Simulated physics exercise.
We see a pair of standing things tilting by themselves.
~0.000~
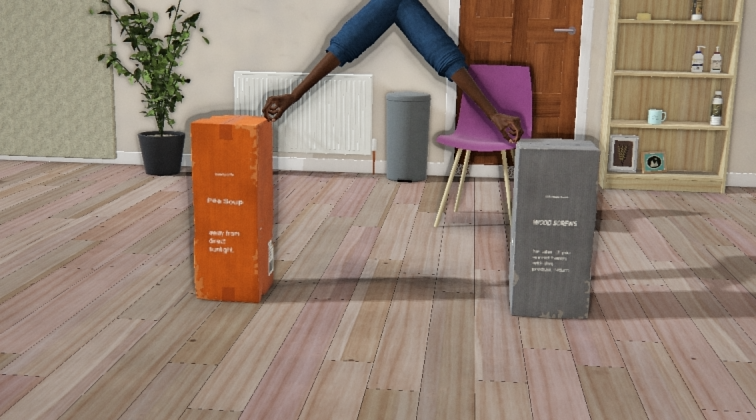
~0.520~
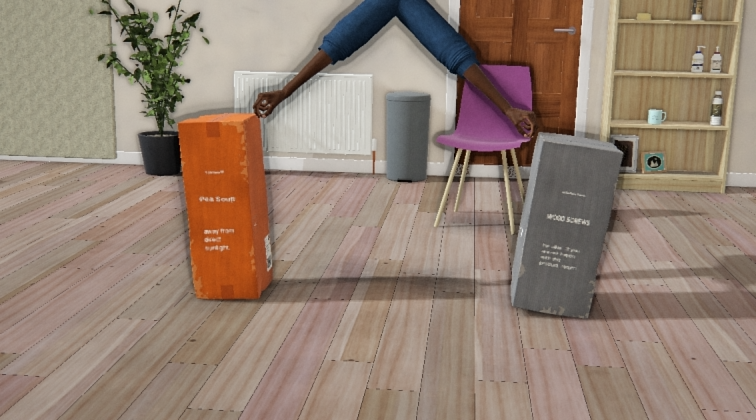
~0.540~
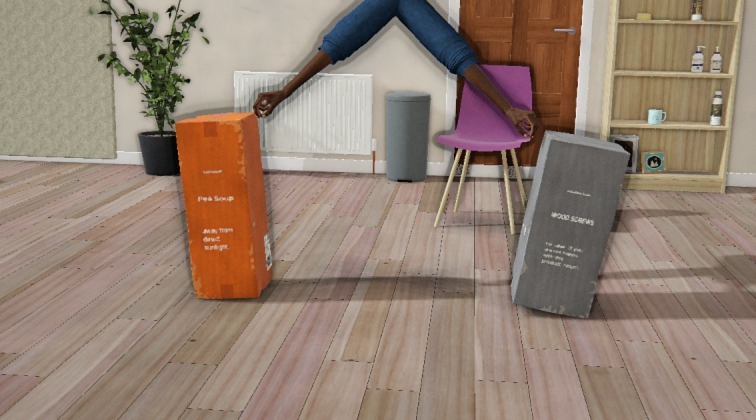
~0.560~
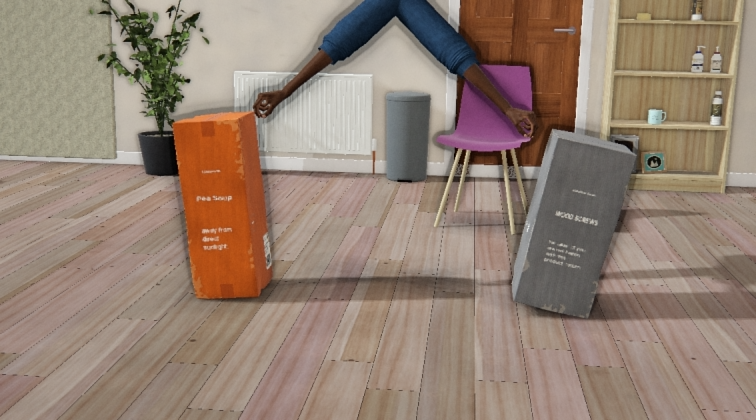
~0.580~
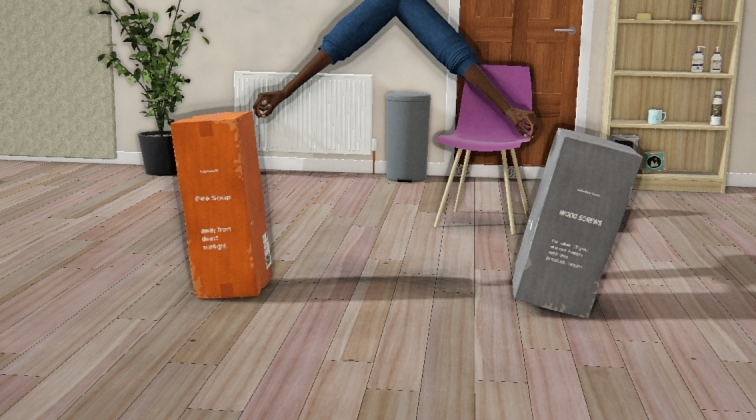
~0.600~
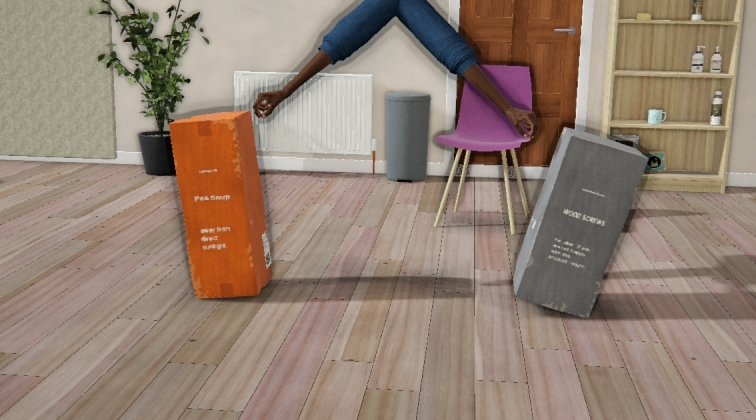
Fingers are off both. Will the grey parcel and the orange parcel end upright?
The grey parcel topples, the orange parcel settles on its feet.
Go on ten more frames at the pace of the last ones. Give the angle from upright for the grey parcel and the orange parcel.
Then 30° and 6°.
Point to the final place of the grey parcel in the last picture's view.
Roughly at (676, 277).
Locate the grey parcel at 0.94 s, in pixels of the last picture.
At about (626, 229).
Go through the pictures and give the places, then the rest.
In the first picture, grey parcel (551, 227) upright; orange parcel (235, 207) upright.
In the second picture, grey parcel (563, 223) 7° off upright; orange parcel (228, 205) 4° off upright.
In the third picture, grey parcel (566, 223) 9° off upright; orange parcel (227, 205) 5° off upright.
In the fourth picture, grey parcel (569, 222) 12° off upright; orange parcel (226, 204) 6° off upright.
In the fifth picture, grey parcel (573, 221) 14° off upright; orange parcel (225, 204) 7° off upright.
In the sixth picture, grey parcel (576, 221) 16° off upright; orange parcel (224, 204) 7° off upright.
After 0.94 s, grey parcel 47° off upright near (626, 229); orange parcel upright near (237, 206).
In the end (2.3 s), the grey parcel falls over, near (676, 277); the orange parcel rocks back upright, near (235, 207).
